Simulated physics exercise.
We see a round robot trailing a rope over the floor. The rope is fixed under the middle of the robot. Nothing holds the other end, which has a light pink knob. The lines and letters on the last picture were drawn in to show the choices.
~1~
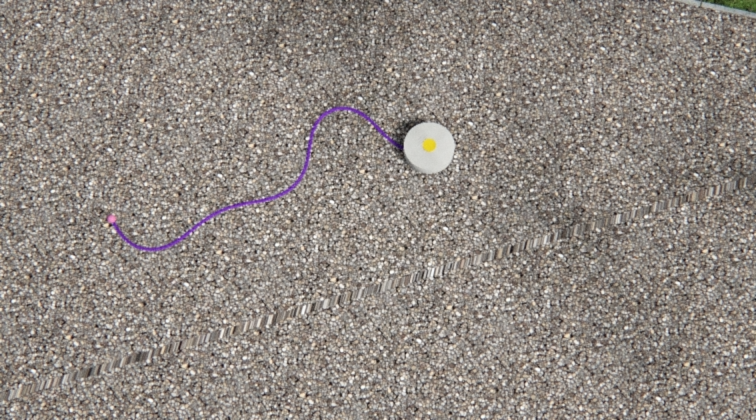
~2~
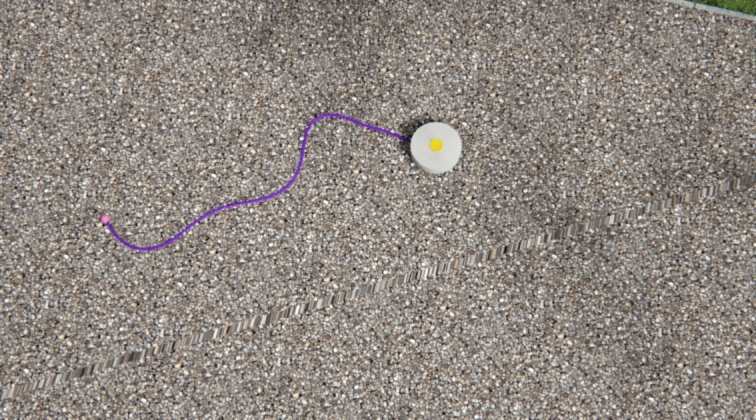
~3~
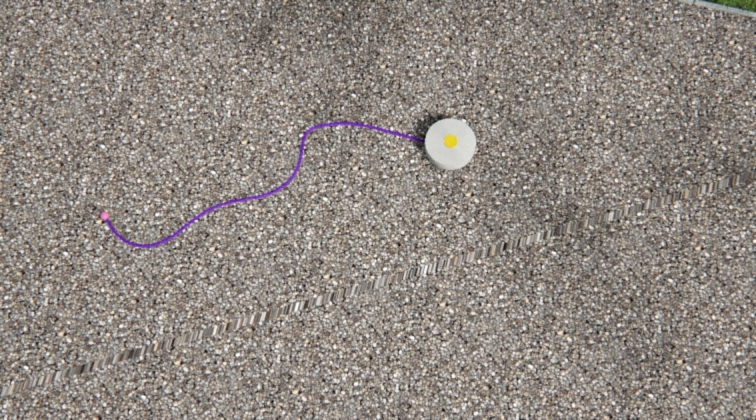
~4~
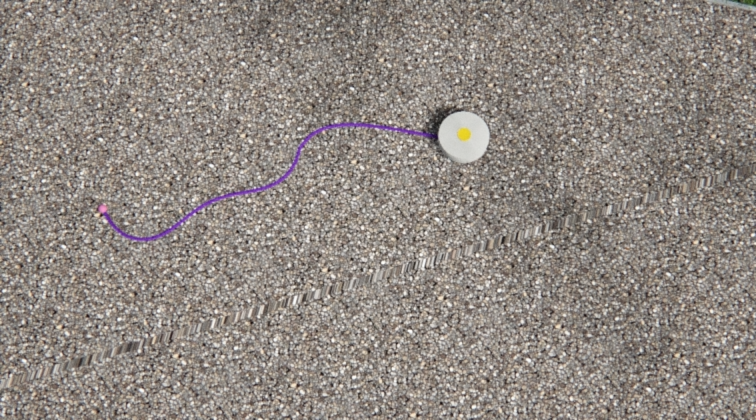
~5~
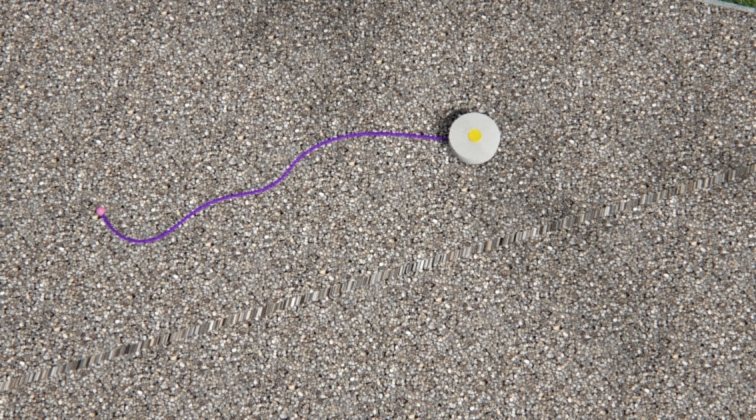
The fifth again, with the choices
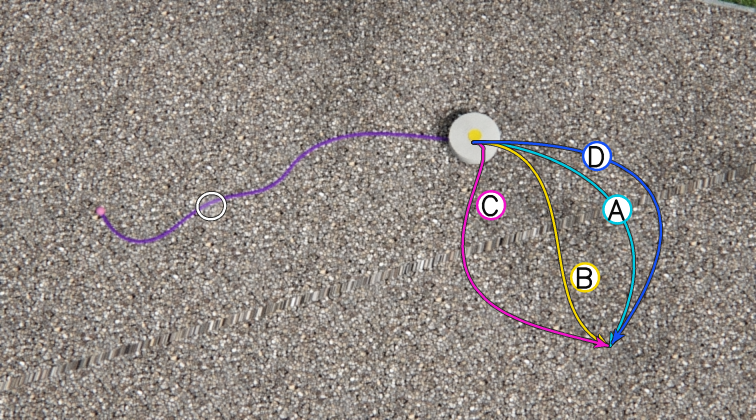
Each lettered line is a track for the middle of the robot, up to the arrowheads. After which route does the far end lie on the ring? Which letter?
Route B brings it to the ring.
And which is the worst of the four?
D.
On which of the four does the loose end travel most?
That is D.
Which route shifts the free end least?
That is C.
On the marked copy, A from (473, 142) via (610, 199) to (610, 346); B from (473, 142) via (555, 227) to (608, 345); C from (473, 142) via (469, 277) to (608, 346); D from (473, 142) via (641, 181) to (612, 343); the ring at (211, 206).
Following B. Soon after the start, robot (548, 192), middle of the rope (336, 179), free end (131, 220).
Later, robot (568, 289), middle of the rope (372, 200), free end (165, 214).
In the end, robot (612, 344), middle of the rope (414, 243), free end (212, 206); the free end is on the ring.
As for the rest, A leaves the free end at (242, 199); C leaves the free end at (195, 226); D leaves the free end at (260, 194).
